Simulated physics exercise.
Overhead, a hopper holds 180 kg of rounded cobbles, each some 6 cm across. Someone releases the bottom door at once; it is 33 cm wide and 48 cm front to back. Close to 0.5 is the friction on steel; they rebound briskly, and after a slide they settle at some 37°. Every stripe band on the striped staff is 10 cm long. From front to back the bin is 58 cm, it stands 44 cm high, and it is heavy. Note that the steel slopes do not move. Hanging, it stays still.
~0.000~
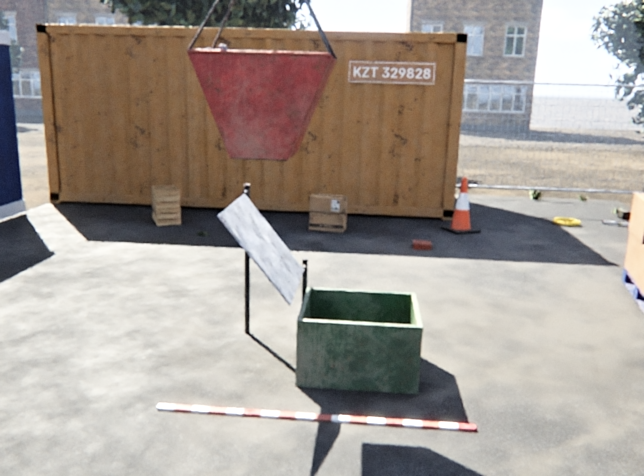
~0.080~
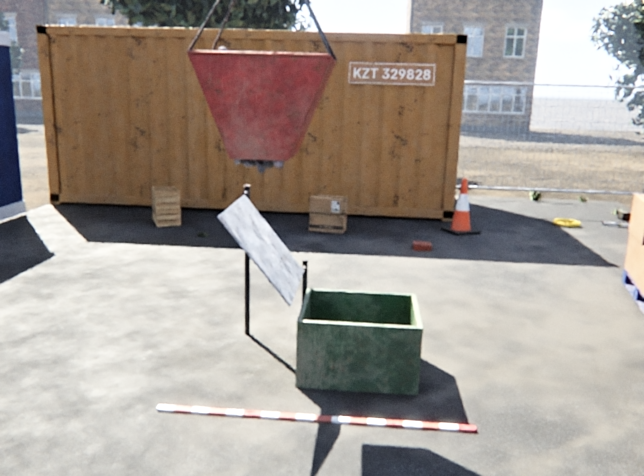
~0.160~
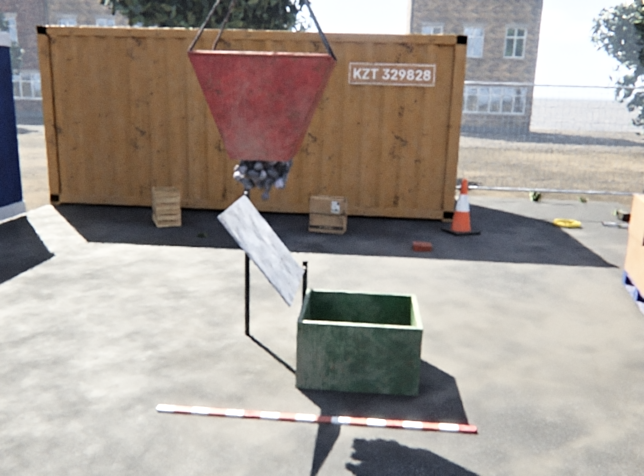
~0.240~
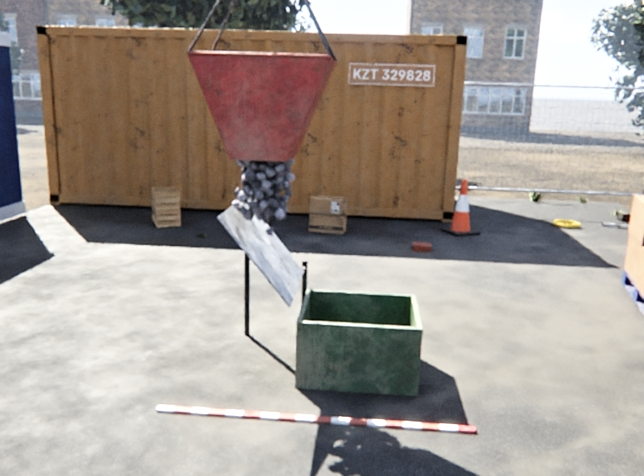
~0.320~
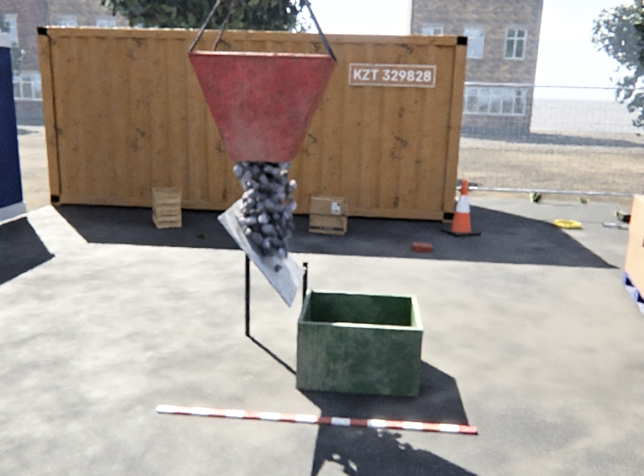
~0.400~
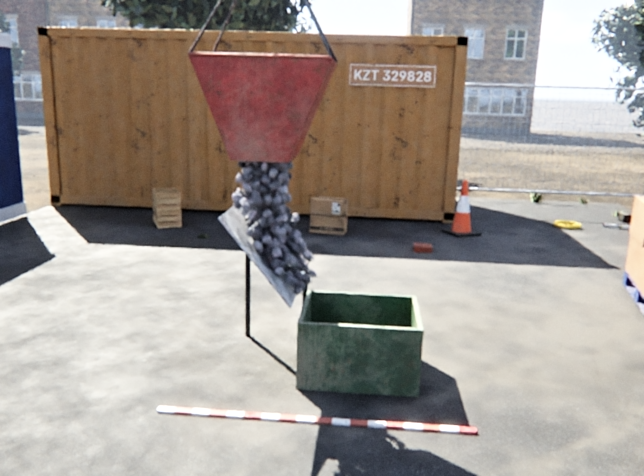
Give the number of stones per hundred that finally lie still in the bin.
Some 77 per hundred.
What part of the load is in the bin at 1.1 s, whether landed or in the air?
65 %.
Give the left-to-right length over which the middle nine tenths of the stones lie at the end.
Horizontal spread approx 80 cm.
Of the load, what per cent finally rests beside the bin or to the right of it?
20 in a hundred, roughly.
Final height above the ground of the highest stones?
They end up some 34 centimetres high.
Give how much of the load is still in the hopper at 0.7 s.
Close to 20 percent has not yet come out.
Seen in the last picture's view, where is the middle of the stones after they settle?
Around (362, 353).
After 0.7 s, 18 % in the hopper, 25 % on the steel, 22 % falling or lying left of the bin, 27 % falling or lying in the bin, 7 % falling or lying beside or right of the bin; the stones farthest right are at (400, 359).
After 1.1 s, 0 % in the hopper, 10 % on the steel, 6 % falling or lying left of the bin, 65 % falling or lying in the bin, 19 % falling or lying beside or right of the bin; the stones farthest right are at (447, 365).
After 1.7 s, 0 % in the hopper, 1 % falling or lying left of the bin, 77 % falling or lying in the bin, 22 % falling or lying beside or right of the bin; the stones farthest right are at (519, 368).
After 2.6 s, 0 % in the hopper, 1 % falling or lying left of the bin, 77 % falling or lying in the bin, 22 % falling or lying beside or right of the bin; the stones farthest right are at (537, 361).
After 4.5 s, 0 % in the hopper, 1 % left of the bin, 77 % in the bin, 22 % beside or right of the bin; the stones farthest right are at (537, 361).
